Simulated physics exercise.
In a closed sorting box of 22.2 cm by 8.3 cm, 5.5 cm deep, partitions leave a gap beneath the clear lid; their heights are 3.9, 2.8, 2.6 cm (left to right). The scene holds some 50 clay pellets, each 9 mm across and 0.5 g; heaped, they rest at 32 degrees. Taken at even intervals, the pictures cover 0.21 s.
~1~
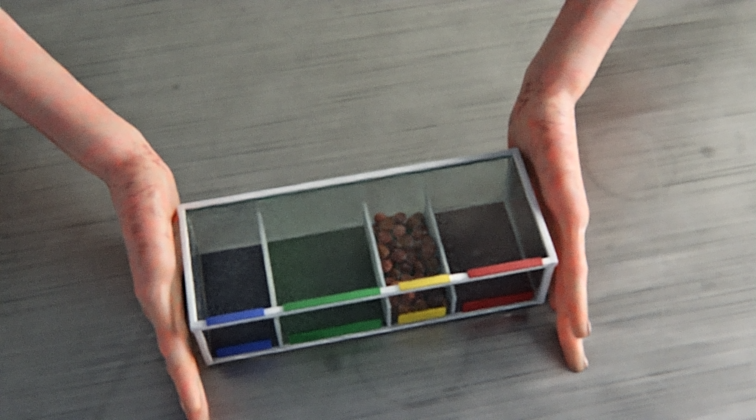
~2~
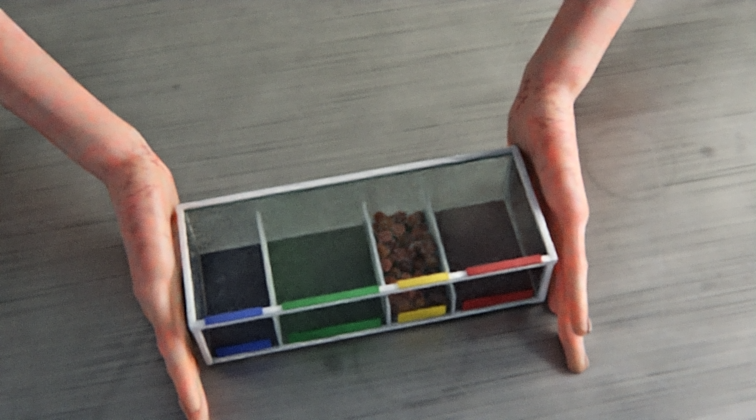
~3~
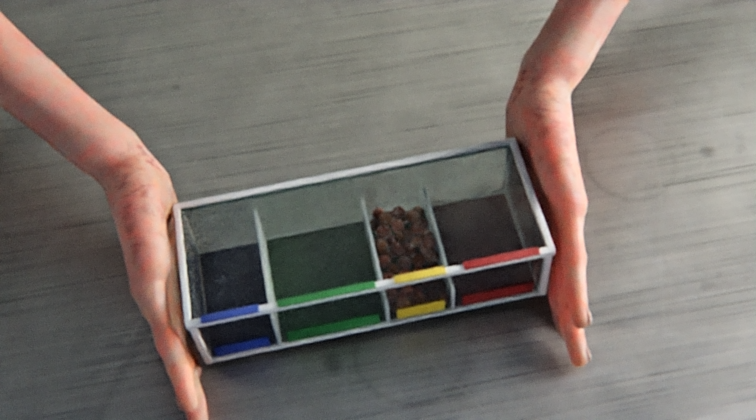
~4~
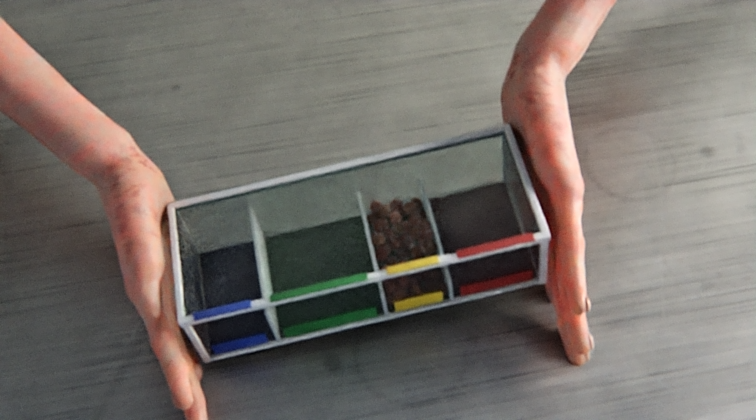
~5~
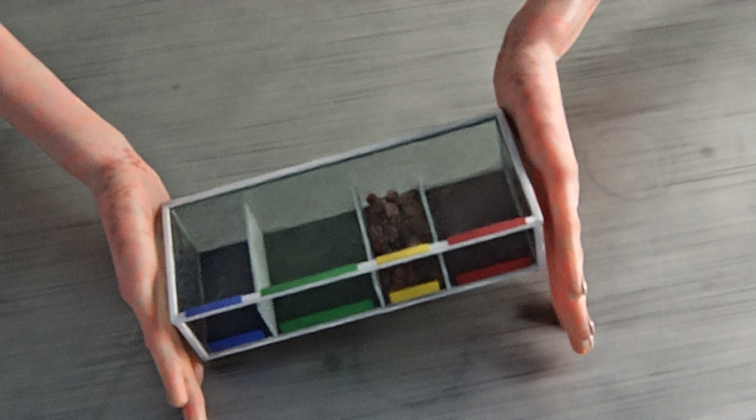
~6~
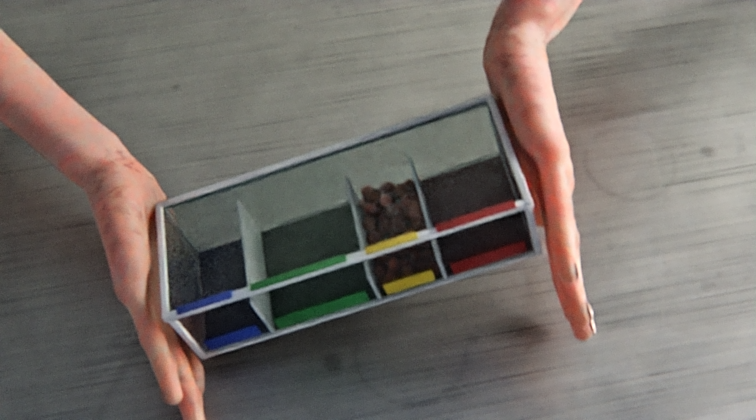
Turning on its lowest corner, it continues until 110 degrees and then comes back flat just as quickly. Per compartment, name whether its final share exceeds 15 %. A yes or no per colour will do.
Red: No. Blue: Yes. Green: Yes. Yellow: No.
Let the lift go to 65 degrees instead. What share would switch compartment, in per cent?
Near 0 in a hundred.
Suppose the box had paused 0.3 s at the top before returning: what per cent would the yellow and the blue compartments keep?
Then yellow keeps 0% and blue keeps 65%.
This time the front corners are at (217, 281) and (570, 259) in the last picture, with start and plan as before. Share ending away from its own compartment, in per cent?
It comes to around 100 per cent in that case.
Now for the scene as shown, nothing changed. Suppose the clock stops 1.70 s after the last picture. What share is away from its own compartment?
About 100 %.
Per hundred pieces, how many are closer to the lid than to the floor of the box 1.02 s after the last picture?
Roughly 70 per cent.
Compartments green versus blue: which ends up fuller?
Blue.
Then, 1.02 s after the last picture, tilt 110 degrees; blue 5 %, green 35 %, yellow 60 %.
Then, 1.70 s after the last picture, tilt 50 degrees; blue 50 %, green 45 %.
Then, 2.42 s after the last picture, tilt 0 degrees; blue 55 %, green 45 %.
In the end, red 0 %, blue 55 %, green 45 %, yellow 0 %.
